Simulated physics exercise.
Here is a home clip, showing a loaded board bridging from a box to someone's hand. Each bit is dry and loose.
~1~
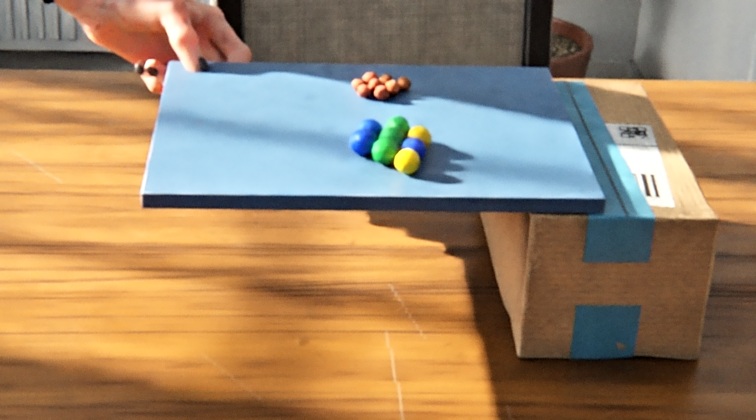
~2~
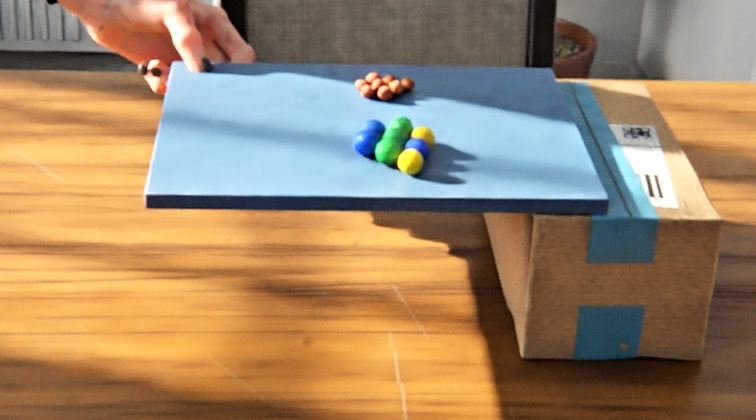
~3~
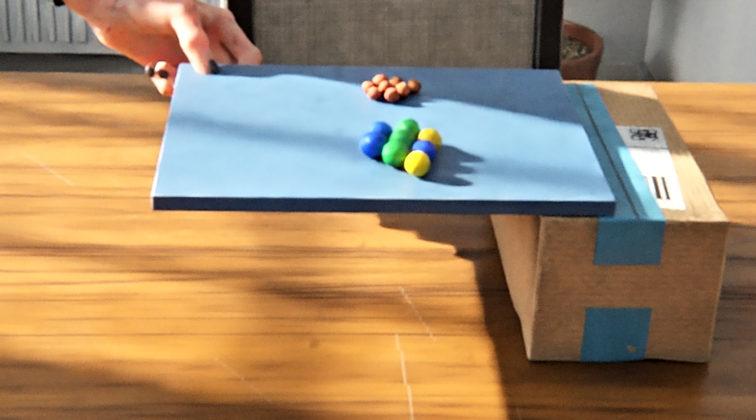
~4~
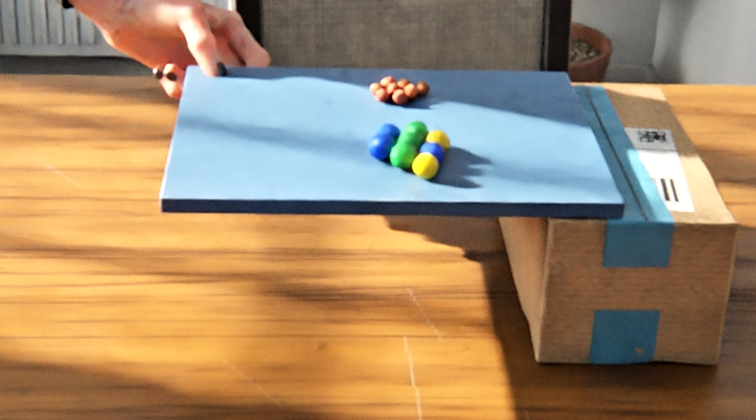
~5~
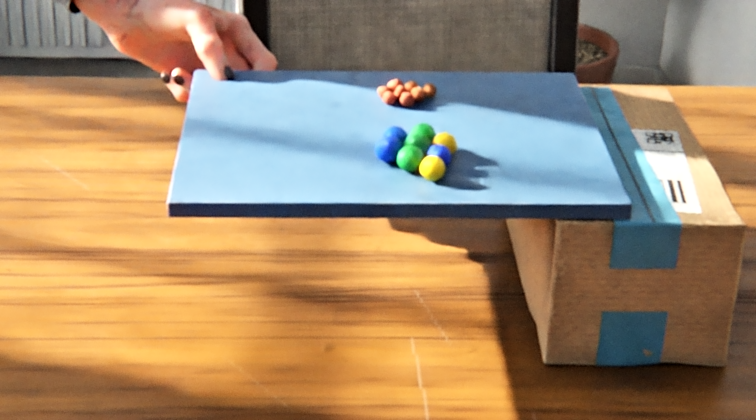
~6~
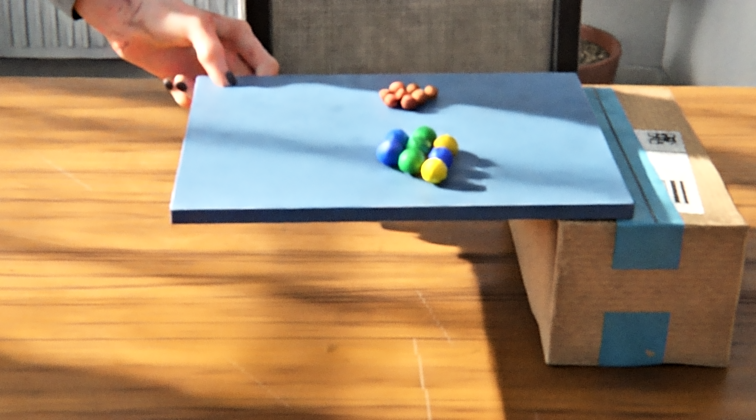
The footage shows a hand holding the left end of a blue board resting on a cardboard box, with colourful balls in front of small brown ones; the view shifts slightly while the board stays nearly level and the balls stay put.
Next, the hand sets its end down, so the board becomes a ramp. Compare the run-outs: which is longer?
It's the nearer one that ends up farther out.
Then, 0.44 s past the last view, board sloping at 12°; front portion all still on the board; back portion all still on the board.
Then, 0.91 s past the last view, board sloping at 24°; front portion mostly less than half a board's length out; back portion all still on the board.
Then, 1.46 s past the last view, board resting at 26°; front portion mostly one to two board lengths out; back portion mostly at the foot of the board.
Finally, board resting at 26°; front portion mostly more than two board lengths out, about two thirds gone off the table; back portion mostly at the foot of the board; the front portion has gone farther.
